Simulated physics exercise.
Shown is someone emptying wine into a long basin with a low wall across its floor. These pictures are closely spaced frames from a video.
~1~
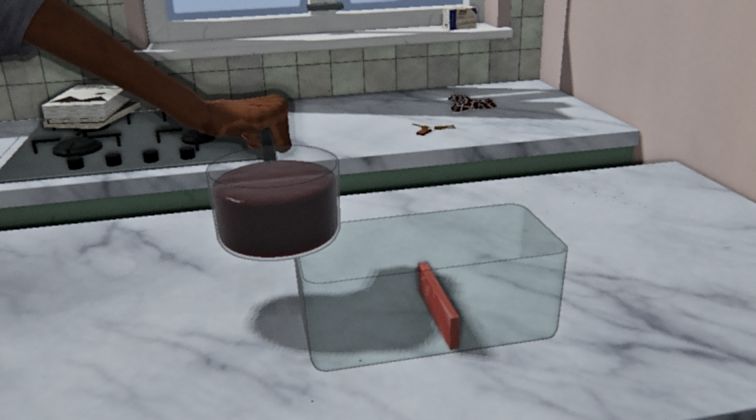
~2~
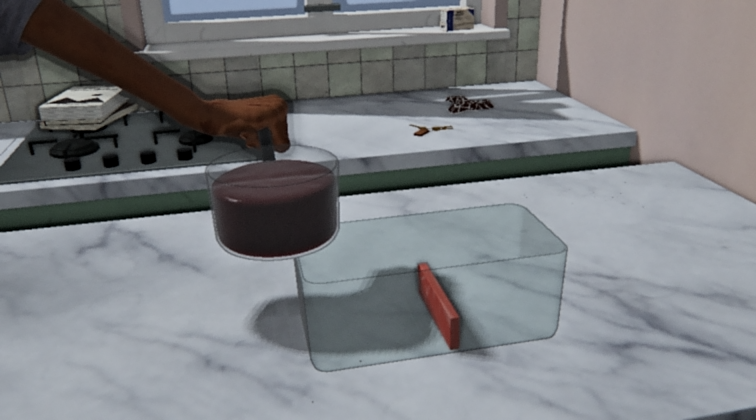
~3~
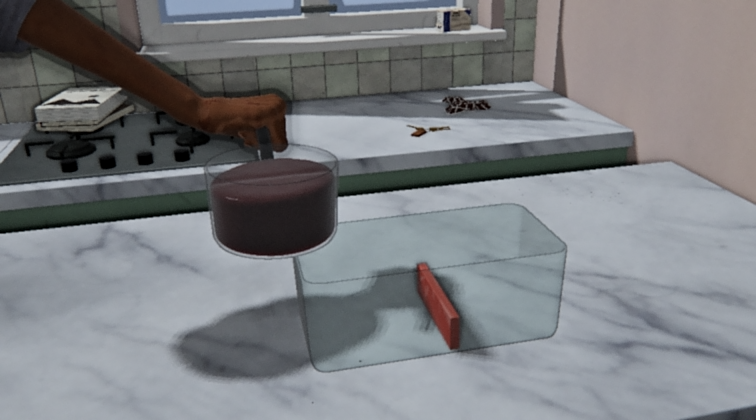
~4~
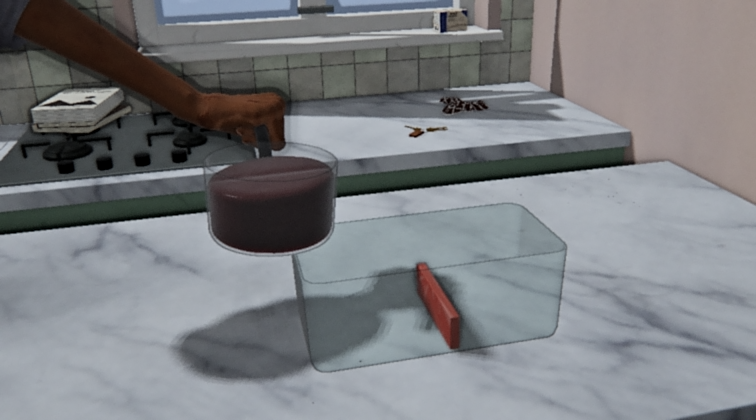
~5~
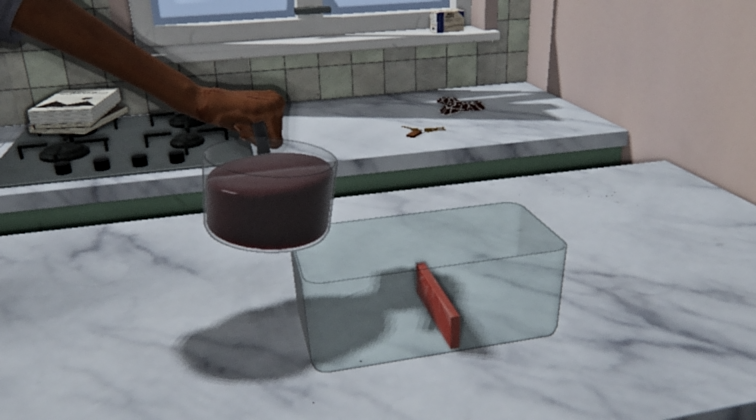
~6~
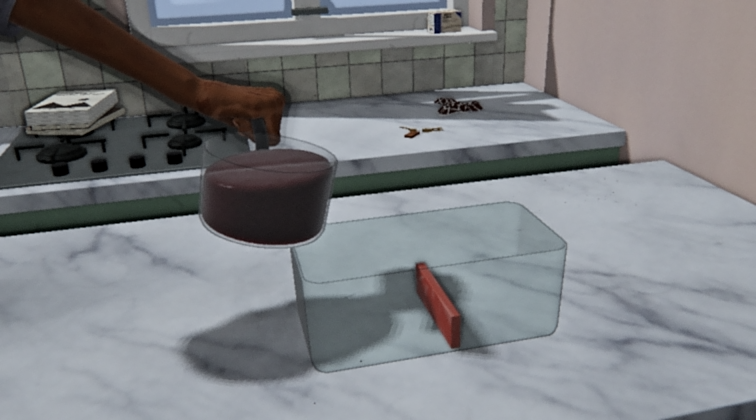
A hand held a clear round pot of dark wine above a marble counter, left of a long glass basin with a low red wall inside, then slowly tilted it slightly toward the basin.
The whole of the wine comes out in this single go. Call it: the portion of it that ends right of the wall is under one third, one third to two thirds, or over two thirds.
One third to two thirds.
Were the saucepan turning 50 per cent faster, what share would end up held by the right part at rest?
About 50 per cent.
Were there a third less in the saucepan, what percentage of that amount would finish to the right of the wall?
20 per cent or so.
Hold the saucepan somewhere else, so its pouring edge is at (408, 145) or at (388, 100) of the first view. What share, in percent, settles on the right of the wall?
80 and 80 per cent.
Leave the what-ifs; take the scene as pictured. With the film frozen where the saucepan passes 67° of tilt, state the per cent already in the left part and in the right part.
The left part holds 10 percent and the right part 0 percent.
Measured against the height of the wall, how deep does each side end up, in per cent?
50 % left, 50 % right.
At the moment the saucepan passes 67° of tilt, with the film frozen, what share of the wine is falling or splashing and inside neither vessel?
Near 25 in a hundred.
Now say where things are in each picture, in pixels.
Tilt 0°; pouring edge (337, 161); surface from (211, 185) to (335, 173); the long basin's rim runs from (297, 256) to (544, 227); the wall's top is at (438, 290), in the first picture.
Tilt 0°; pouring edge (337, 161); surface from (210, 185) to (335, 172), in the second picture.
Tilt 2°; pouring edge (336, 160); surface from (210, 184) to (334, 170), in the third picture.
Tilt 4°; pouring edge (336, 160); surface from (207, 182) to (333, 167), in the fourth picture.
Tilt 8°; pouring edge (335, 160); surface from (205, 178) to (332, 165), in the fifth picture.
Tilt 12°; pouring edge (335, 160); surface from (203, 173) to (331, 160), in the sixth picture.
A moment on, the saucepan is tipped part way and 64 per cent is still to pour, 10 is left of the wall and 0 right of it.
Next, the saucepan is tipped right over and 10 per cent is still to pour, 35 is left of the wall and 41 right of it.
Then the saucepan is tipped right over and 0 per cent is still to pour, 56 is left of the wall and 43 right of it.
Later the saucepan is tipped right over and 0 per cent is still to pour, 55 is left of the wall and 44 right of it.
Finally, 55 per cent lies left of the wall, 44 right of it and 1 outside.
